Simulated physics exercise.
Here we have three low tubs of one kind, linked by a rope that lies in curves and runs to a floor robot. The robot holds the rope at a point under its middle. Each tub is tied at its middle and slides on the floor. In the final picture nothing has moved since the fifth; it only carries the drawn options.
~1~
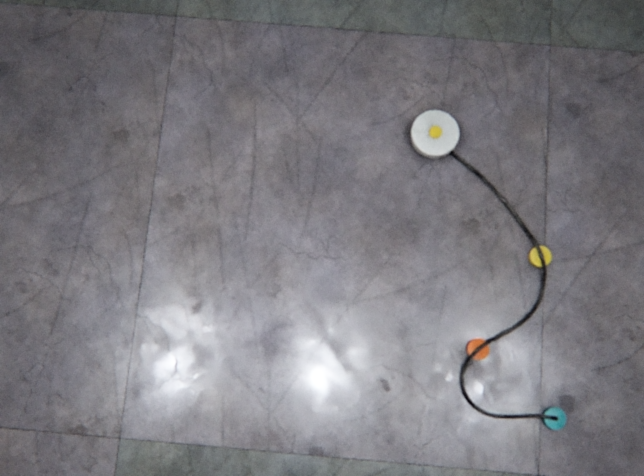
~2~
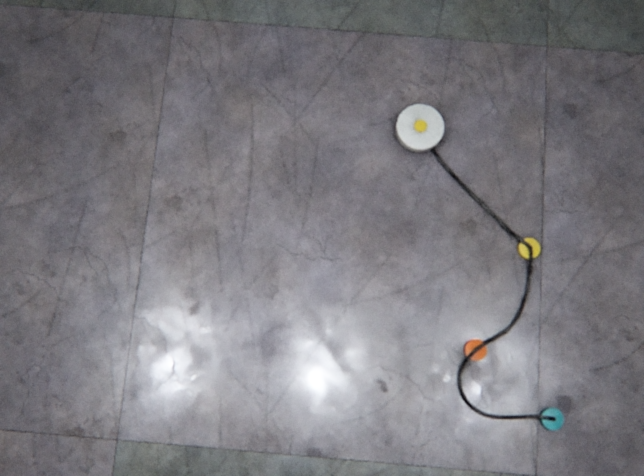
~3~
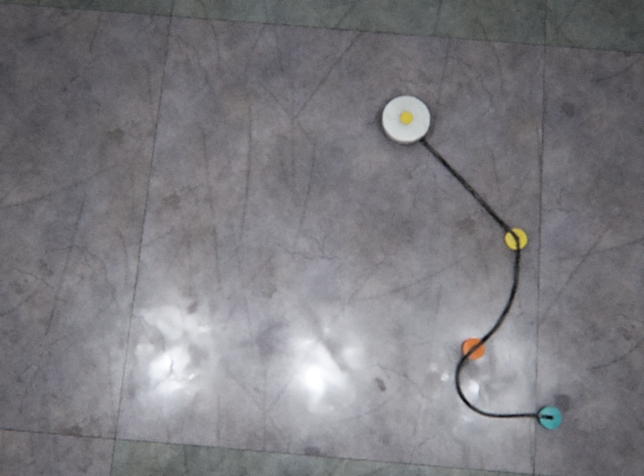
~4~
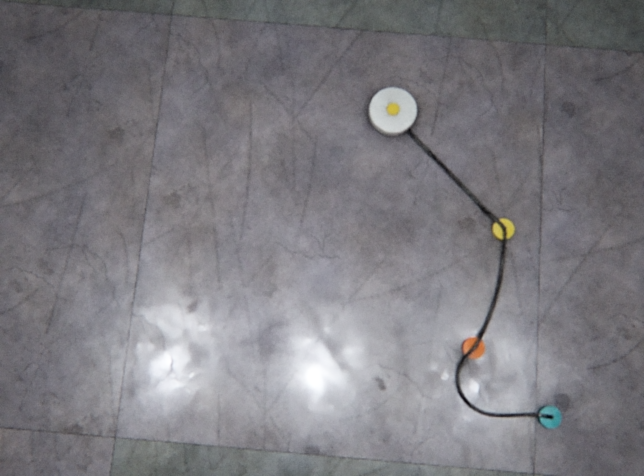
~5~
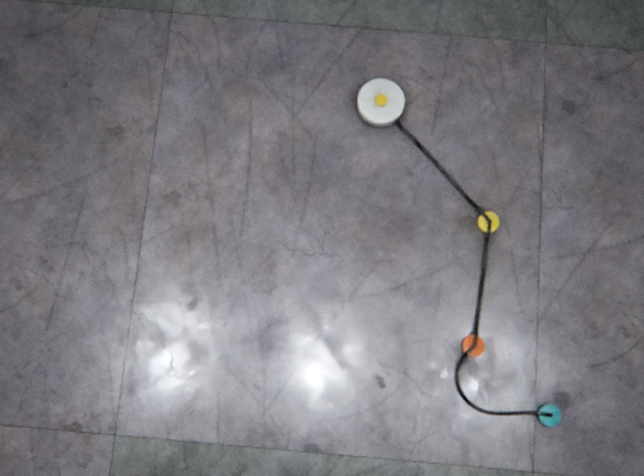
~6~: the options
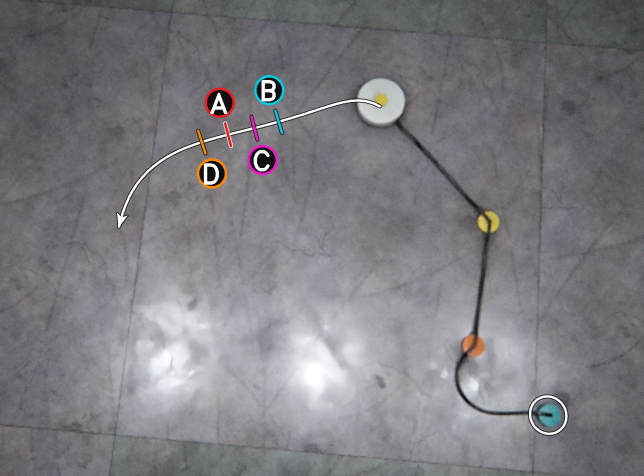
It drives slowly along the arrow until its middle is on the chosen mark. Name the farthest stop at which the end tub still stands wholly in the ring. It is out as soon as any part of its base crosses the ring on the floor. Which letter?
It should halt at A.
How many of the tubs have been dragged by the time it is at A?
By then, two.
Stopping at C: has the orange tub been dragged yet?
By then, yes.
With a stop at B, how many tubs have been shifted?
By then, two.
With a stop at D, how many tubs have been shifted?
Three.
On the marked copy, A at (228, 135); B at (279, 122); C at (254, 128); D at (202, 142); the ring at (548, 415); the route from (380, 106) via (232, 134) to (119, 227).
With A. Early on, robot (326, 104); turquoise tub (549, 415); orange tub (473, 335); yellow tub (444, 212).
Further on, robot (274, 120); turquoise tub (549, 415); orange tub (467, 320); yellow tub (408, 209).
At the end, robot (227, 132); turquoise tub (549, 415); orange tub (453, 301); yellow tub (369, 207); the ringed tub at the far end is still in its ring.
As for the rest, B is safe but short; C is safe but short; D drags the last tub to (539, 402).
